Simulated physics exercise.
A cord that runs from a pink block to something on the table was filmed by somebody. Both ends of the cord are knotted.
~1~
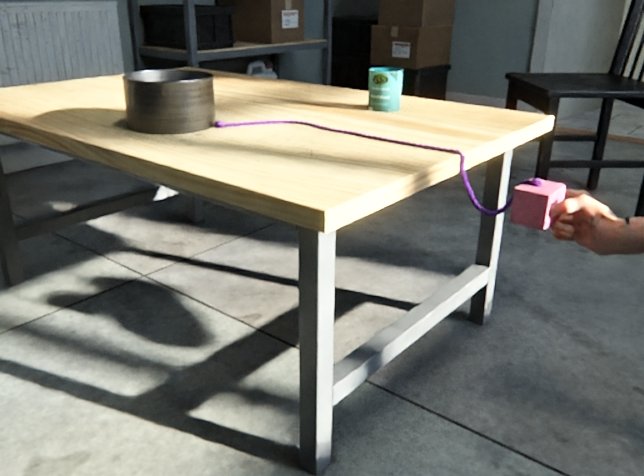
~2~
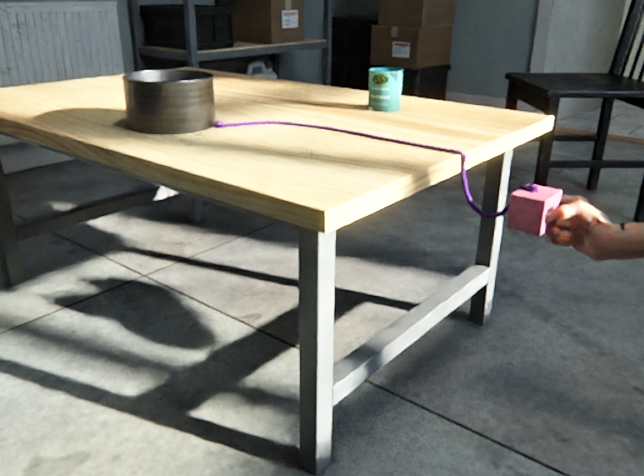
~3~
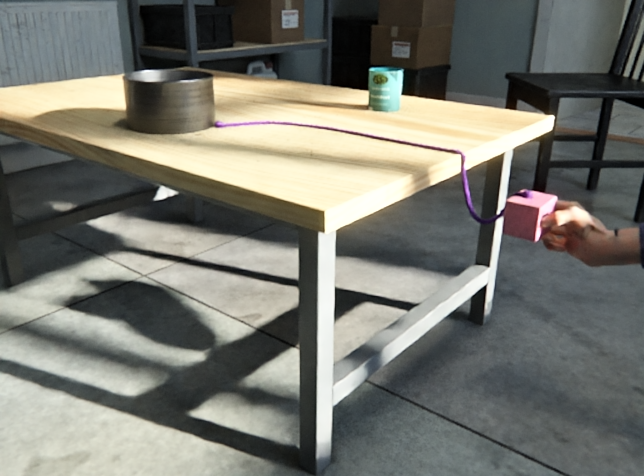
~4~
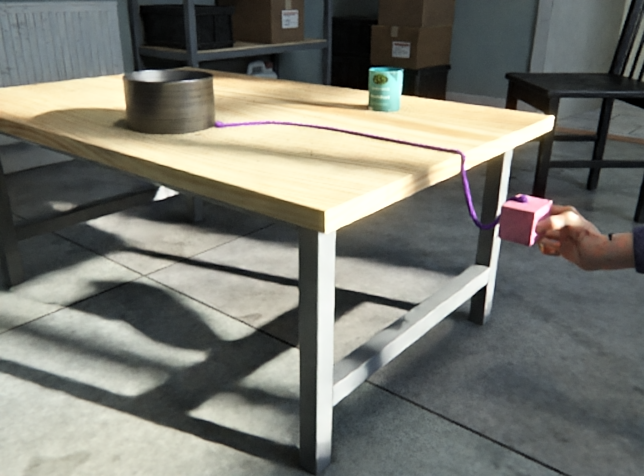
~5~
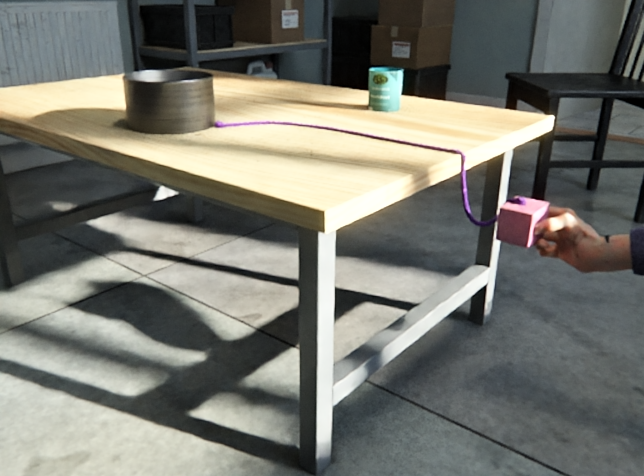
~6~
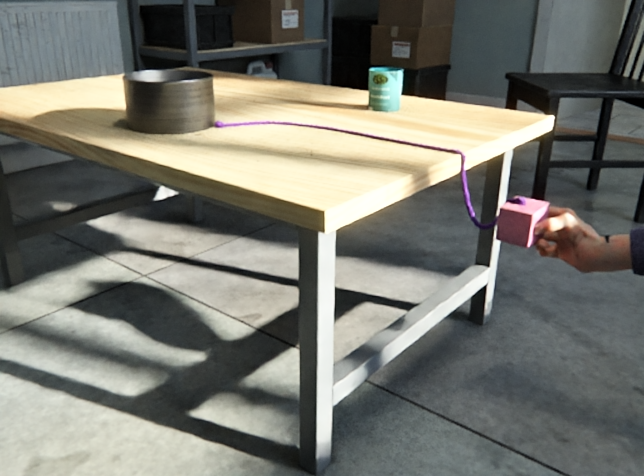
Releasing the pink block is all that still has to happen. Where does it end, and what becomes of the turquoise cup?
By the end the pink block has stayed suspended, and the turquoise cup has held its position.
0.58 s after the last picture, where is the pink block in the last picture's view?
About (372, 321).
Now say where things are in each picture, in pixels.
In the first frame, pink block (538, 203); pot (168, 75); turquoise cup (386, 69).
In the second frame, pink block (534, 209).
In the third frame, pink block (529, 215).
In the fourth frame, pink block (525, 220); cord through (306, 126) (393, 141).
In the fifth frame, pink block (523, 221); cord through (306, 126) (393, 141).
In the sixth frame, pink block (523, 221); pot (168, 75); turquoise cup (386, 69); cord tied to the pot, with little slack.
Then, 0.58 s after the last picture, block below the edge near (371, 321); pot shifted a little; cup unmoved.
Then, 1.54 s after the last picture, block below the edge near (433, 335); pot shifted a little; cup unmoved.
At rest, block below the edge near (451, 335); pot shifted a little; cup unmoved. The pink block swings from the edge and the turquoise cup stays on top.
